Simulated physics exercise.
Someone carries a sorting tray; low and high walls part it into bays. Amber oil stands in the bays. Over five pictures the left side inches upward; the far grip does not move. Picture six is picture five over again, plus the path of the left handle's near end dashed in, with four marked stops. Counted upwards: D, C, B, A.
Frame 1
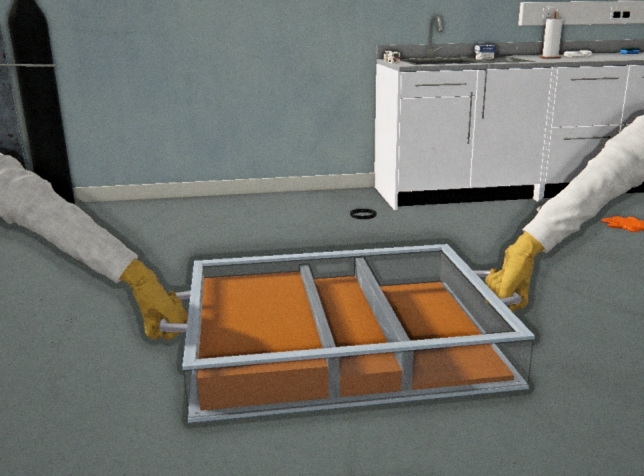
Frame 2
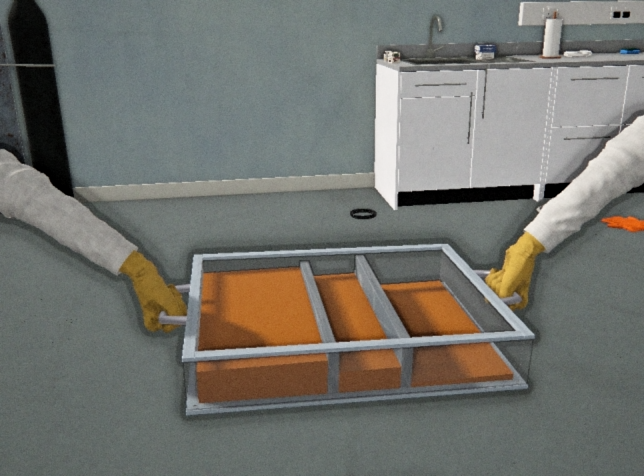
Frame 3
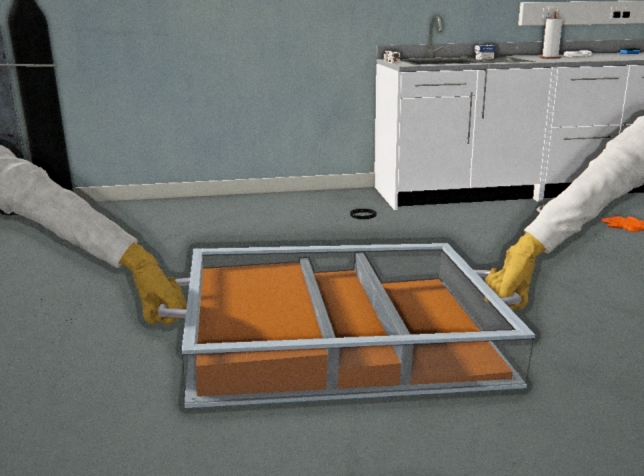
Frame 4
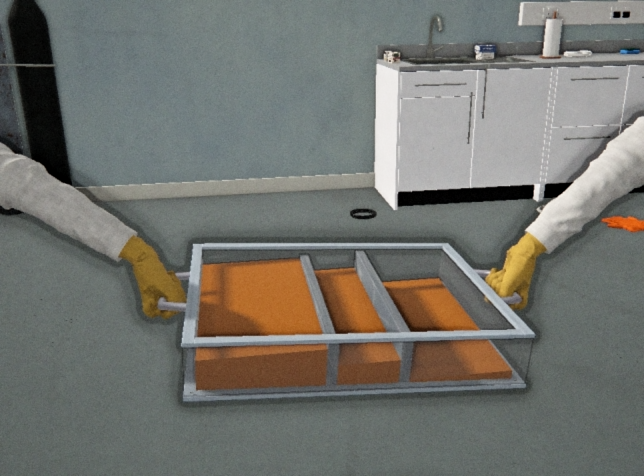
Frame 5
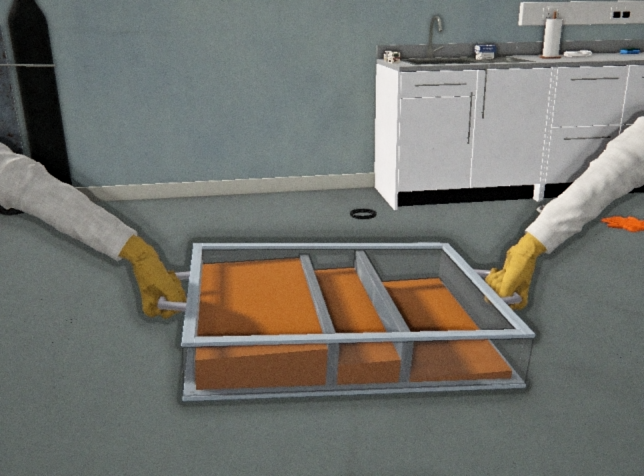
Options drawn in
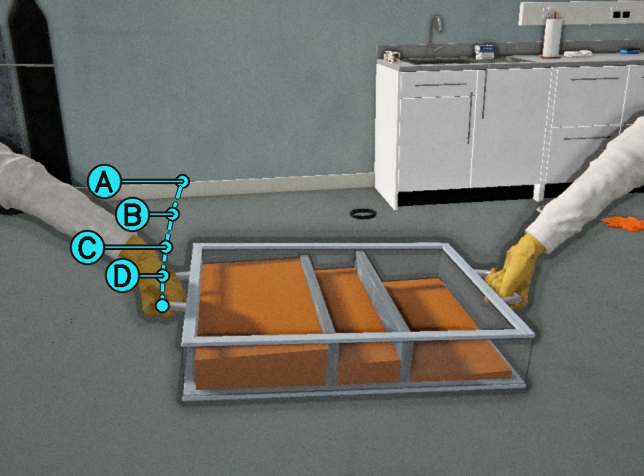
A clear tray of orange liquid, split into three bays and held by two yellow-gloved hands, tilted very slightly down to the right as its left side rose a little, then stayed almost still.
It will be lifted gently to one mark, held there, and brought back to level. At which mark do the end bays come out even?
I would pick stop A.
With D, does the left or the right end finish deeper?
The left one.
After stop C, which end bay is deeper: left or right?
The left one.
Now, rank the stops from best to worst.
A, B, C, D.
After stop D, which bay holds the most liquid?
That is the left bay.
On the marked copy, A at (182, 181); B at (172, 214); C at (165, 247); D at (162, 275).
With A, the two end bays stand about equally deep; nothing spills.
With B, the left end bay stands much deeper than the other; nothing spills.
With C, the left end bay stands much deeper than the other; nothing spills.
With D, the left end bay stands much deeper than the other; nothing spills.
